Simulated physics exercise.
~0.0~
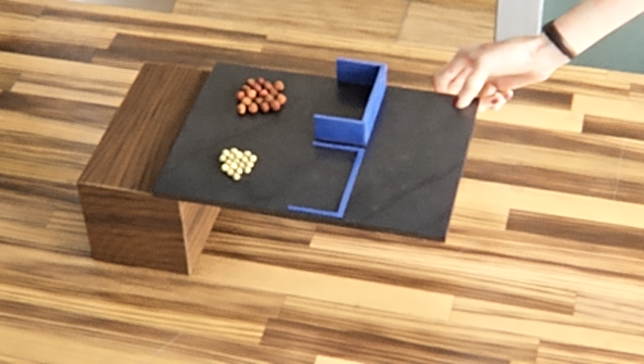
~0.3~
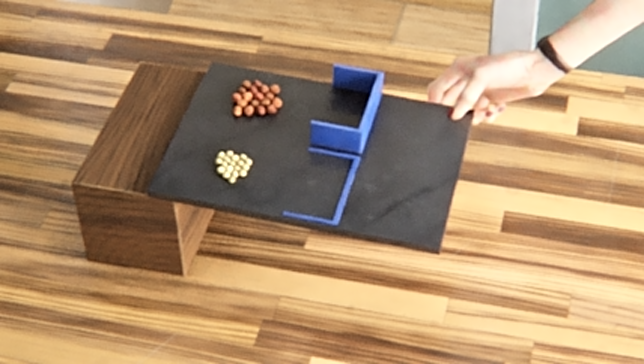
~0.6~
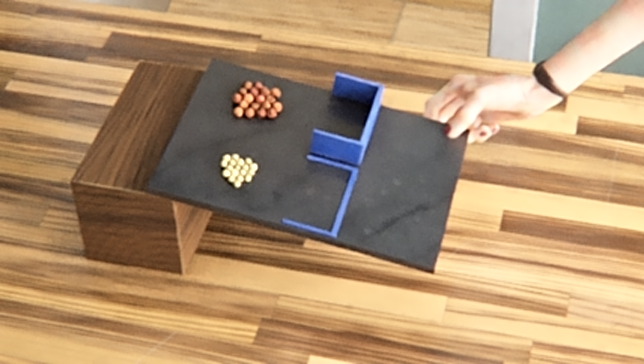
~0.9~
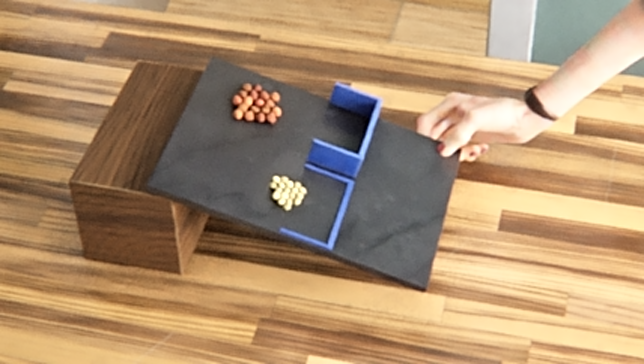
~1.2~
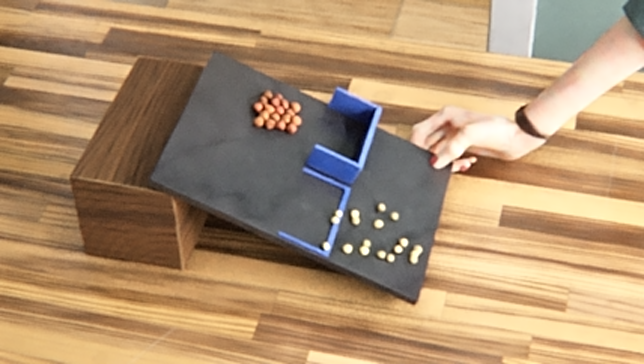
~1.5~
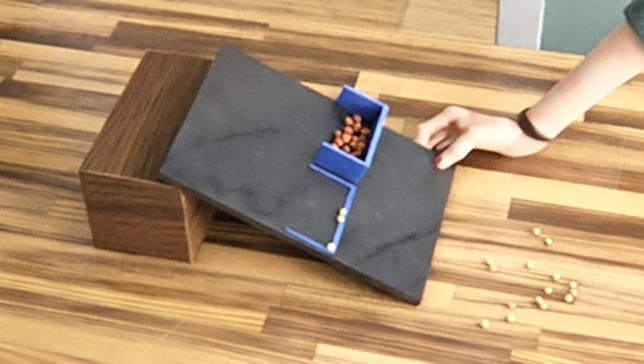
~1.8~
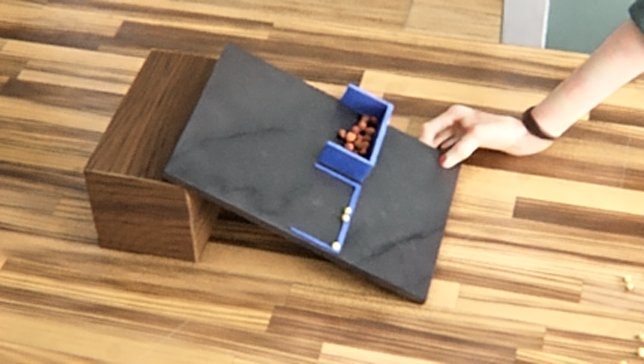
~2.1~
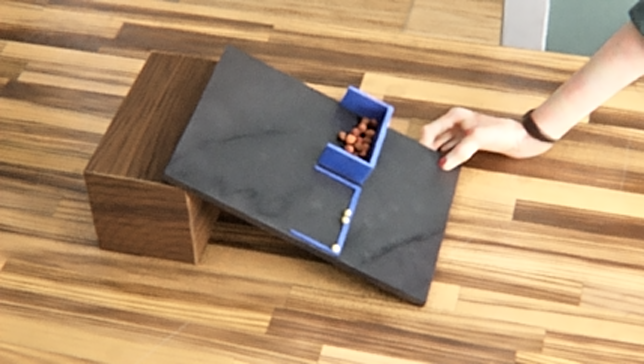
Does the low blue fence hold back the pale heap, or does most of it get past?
Most of the pale heap gets past the low fence and rolls off the board, with only a few pieces left behind. The reddish-brown heap is stopped by the taller fence.
